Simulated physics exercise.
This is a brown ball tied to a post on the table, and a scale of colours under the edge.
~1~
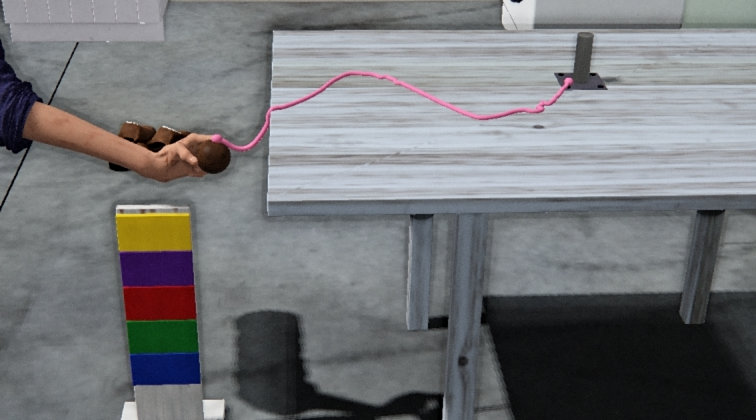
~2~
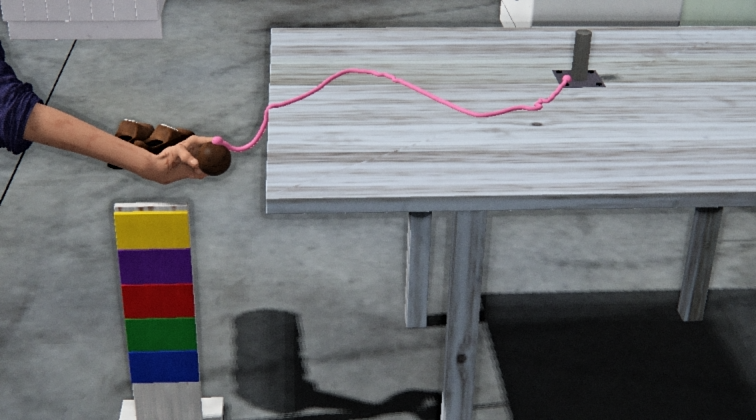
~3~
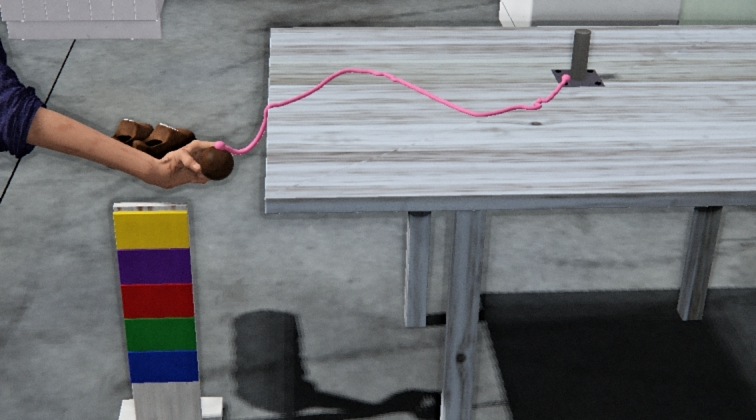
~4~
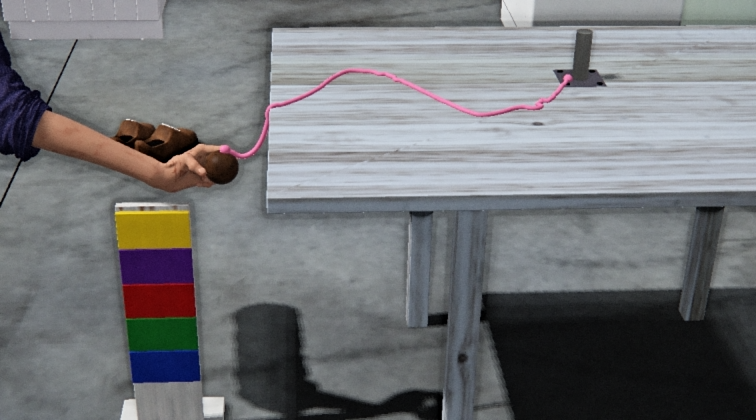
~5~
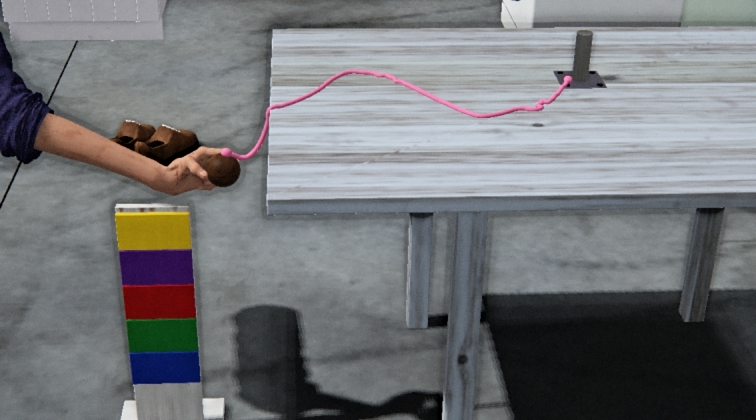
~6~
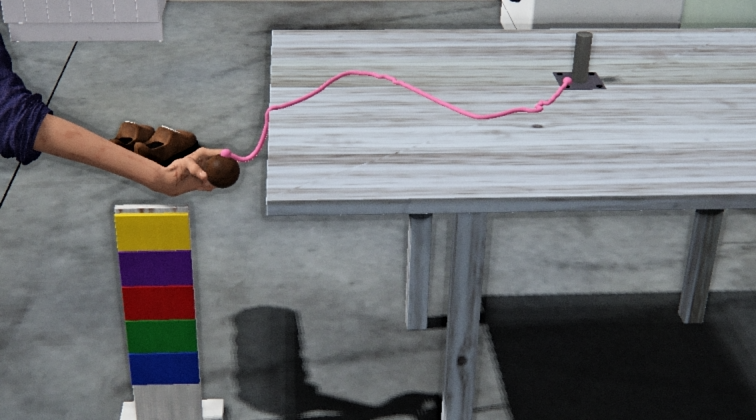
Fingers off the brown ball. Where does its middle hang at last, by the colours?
At green.
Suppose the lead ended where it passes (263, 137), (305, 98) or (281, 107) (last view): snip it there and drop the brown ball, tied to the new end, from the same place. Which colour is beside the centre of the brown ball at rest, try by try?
Try by try: Red; yellow; purple.
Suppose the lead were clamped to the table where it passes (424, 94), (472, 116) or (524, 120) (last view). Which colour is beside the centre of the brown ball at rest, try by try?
In that order: Purple; red; red.
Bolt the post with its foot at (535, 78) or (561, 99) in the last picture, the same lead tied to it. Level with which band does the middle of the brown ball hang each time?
Taking them in turn: Blue; blue.
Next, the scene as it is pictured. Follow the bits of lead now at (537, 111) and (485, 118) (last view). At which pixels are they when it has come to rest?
The first at (475, 89), the second at (420, 94).
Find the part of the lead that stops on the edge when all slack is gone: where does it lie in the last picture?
At (375, 75), roughly.
Soon after, ball near (242, 307); level with red.
Then, ball near (304, 317); level with green.
Further on, ball near (258, 332); level with green.
At rest, ball near (279, 327); level with green. Its centre hangs level with the green band.
